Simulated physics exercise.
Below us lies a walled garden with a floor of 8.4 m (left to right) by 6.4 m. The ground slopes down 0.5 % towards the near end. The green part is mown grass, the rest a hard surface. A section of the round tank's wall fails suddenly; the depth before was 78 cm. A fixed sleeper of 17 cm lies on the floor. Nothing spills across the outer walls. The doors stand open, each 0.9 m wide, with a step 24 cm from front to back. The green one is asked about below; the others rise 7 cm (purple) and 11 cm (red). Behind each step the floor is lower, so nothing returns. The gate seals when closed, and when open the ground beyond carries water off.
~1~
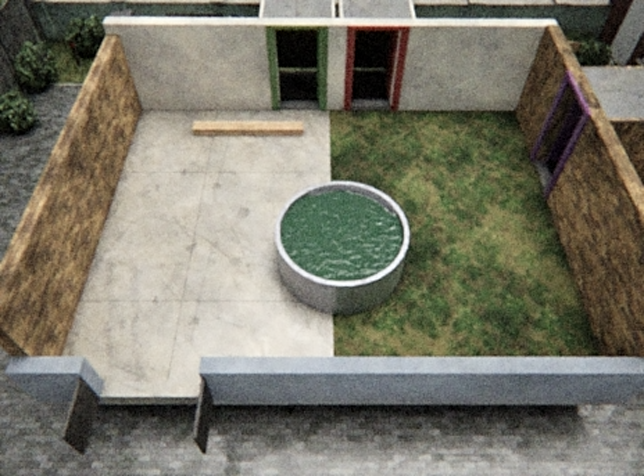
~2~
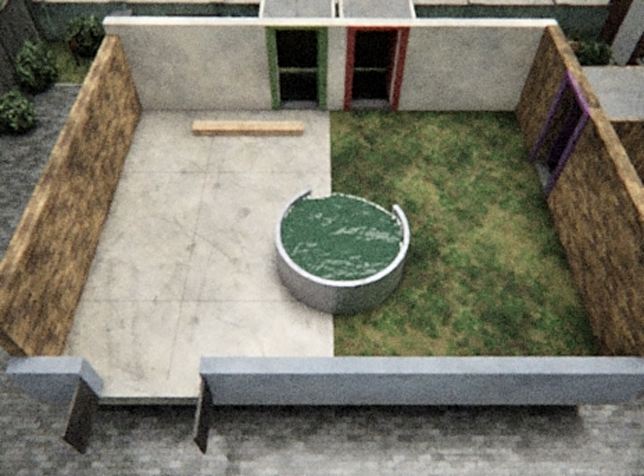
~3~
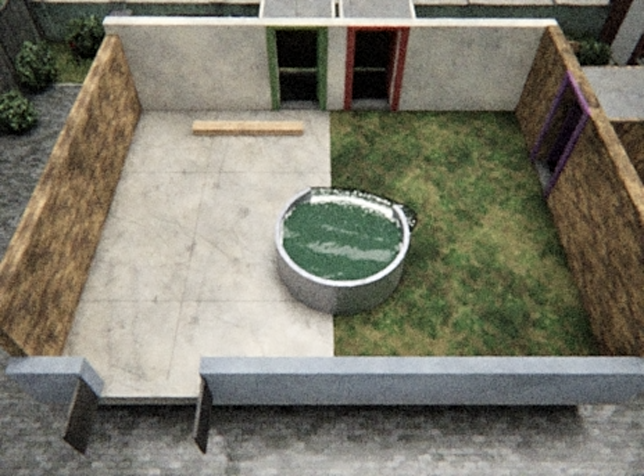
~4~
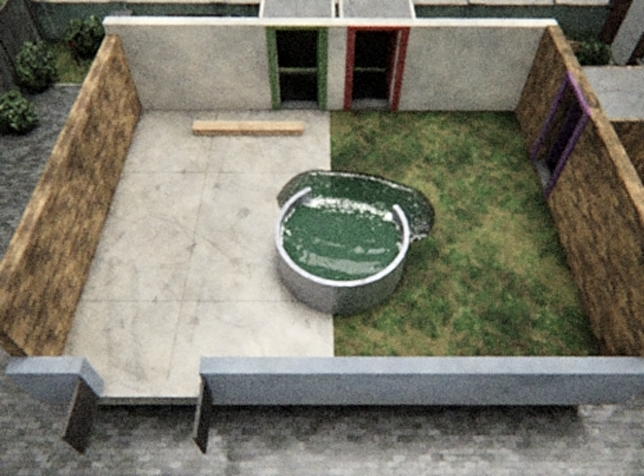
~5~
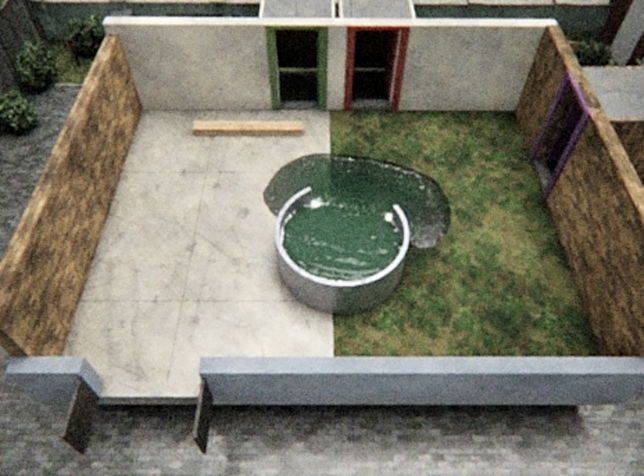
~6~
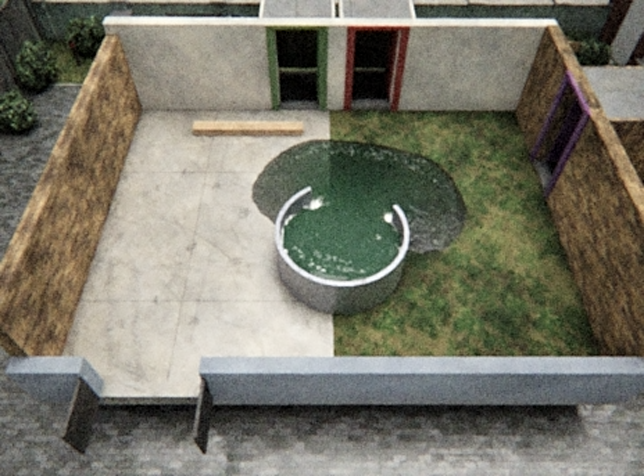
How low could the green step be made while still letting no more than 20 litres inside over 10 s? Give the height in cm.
Some 20 cm above the ground.
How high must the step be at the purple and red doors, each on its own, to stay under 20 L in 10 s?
About 7.5 cm at purple and 19 cm at red.
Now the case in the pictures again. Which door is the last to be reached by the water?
The purple one.
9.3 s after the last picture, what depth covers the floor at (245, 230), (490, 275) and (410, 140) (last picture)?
In that order: 2, 6 and 5 cm.
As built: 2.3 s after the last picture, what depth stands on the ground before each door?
Depths in cm: Green 14, purple 9, red 18.
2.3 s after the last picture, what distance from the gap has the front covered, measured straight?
About 5.4 m.
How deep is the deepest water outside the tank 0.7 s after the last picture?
About 28 cm.
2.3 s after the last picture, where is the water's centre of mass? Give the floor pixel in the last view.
At about (370, 176).
Then, 0.7 s after the last picture water covers 30 % of the floor, deepest (28 cm) near (367, 217); 9 cm at the green door, 5 litres in over its 6 cm step.
Then, 2.3 s after the last picture water covers 45 % of the floor, deepest (27 cm) near (513, 118); 14 cm at the green door, 114 litres in over its 6 cm step.
Then, 9.3 s after the last picture water covers 95 % of the floor, deepest (8 cm) near (485, 381); 4 cm at the green door, 148 litres in over its 6 cm step.
At the green door as built, the water peaked near 18 cm, 1.5 s after the last picture.
Run again over the same 10 s with other heights there, 39 litres in over 16.5 cm, 13 litres over 22.5 cm. The limit of 20 litres is kept from about 20 cm up.
